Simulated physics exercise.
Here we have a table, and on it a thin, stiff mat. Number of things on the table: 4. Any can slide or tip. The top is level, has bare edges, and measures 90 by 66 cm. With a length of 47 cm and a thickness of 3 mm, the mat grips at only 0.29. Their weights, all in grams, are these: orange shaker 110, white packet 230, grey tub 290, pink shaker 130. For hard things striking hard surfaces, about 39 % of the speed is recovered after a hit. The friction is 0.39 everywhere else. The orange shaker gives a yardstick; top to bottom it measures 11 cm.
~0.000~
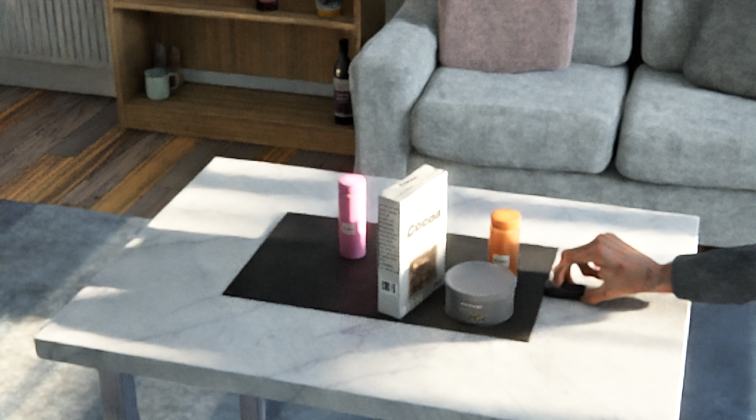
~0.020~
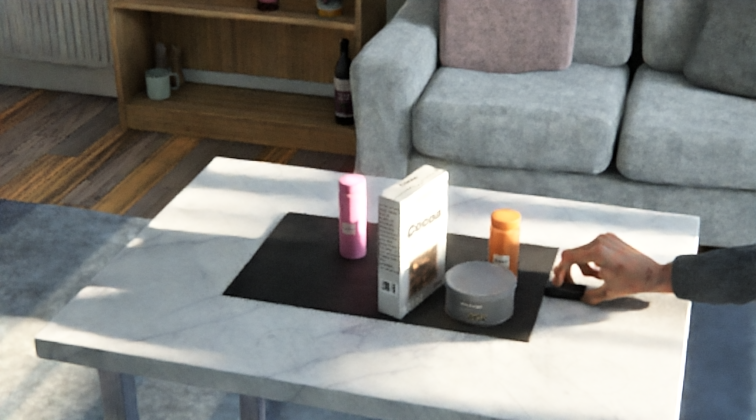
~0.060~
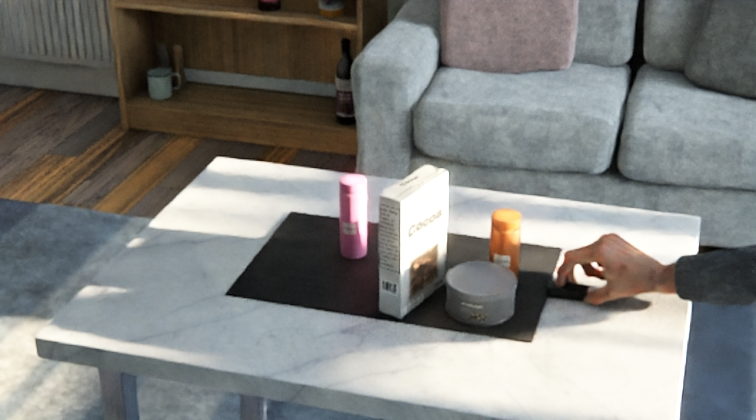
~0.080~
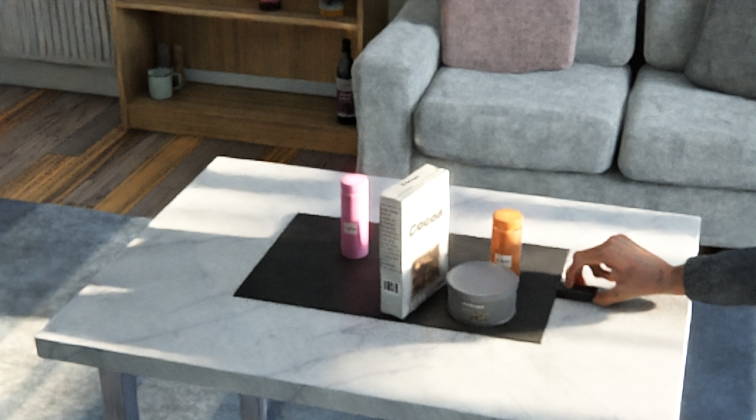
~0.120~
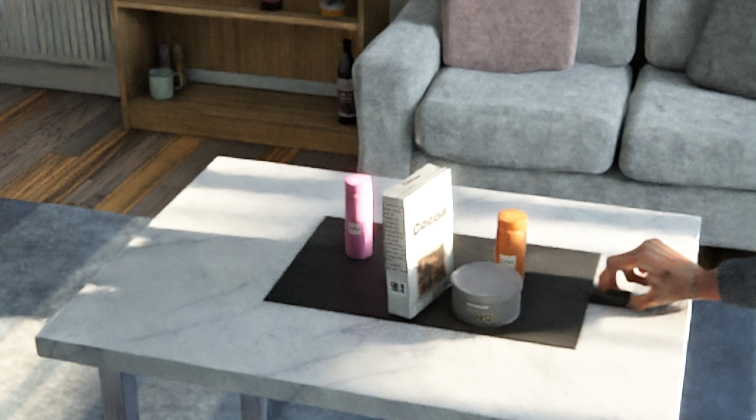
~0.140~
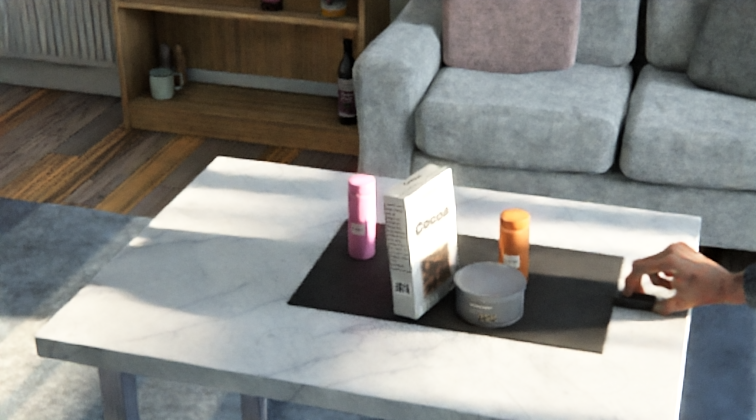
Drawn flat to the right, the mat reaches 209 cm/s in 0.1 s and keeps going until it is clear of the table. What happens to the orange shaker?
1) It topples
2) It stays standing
Answer: 1.
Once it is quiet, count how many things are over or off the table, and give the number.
That makes 4.
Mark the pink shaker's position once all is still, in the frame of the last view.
Resting point, approx. (447, 251) px.
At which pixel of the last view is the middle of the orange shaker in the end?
Close to (634, 288).
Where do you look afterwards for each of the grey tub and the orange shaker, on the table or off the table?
Well, the grey tub is out of bounds, and the orange shaker is still in bounds.
After 0.34 s, mat out by 52 cm; orange shaker leaning 75° near (584, 270); white packet on its side; pink shaker leaning 17°.
After 0.54 s, mat out by 93 cm; grey tub now off the table; orange shaker on its side near (633, 288); white packet on its side.
After 1.04 s, mat out by 98 cm; orange shaker on its side near (634, 288); pink shaker on its side; white packet on its side.
At rest (2.6 s), off the table and tipped over, grey tub; tipped over on the table, orange shaker, white packet and pink shaker. Seen from the same camera at the end, orange shaker near (634, 288).
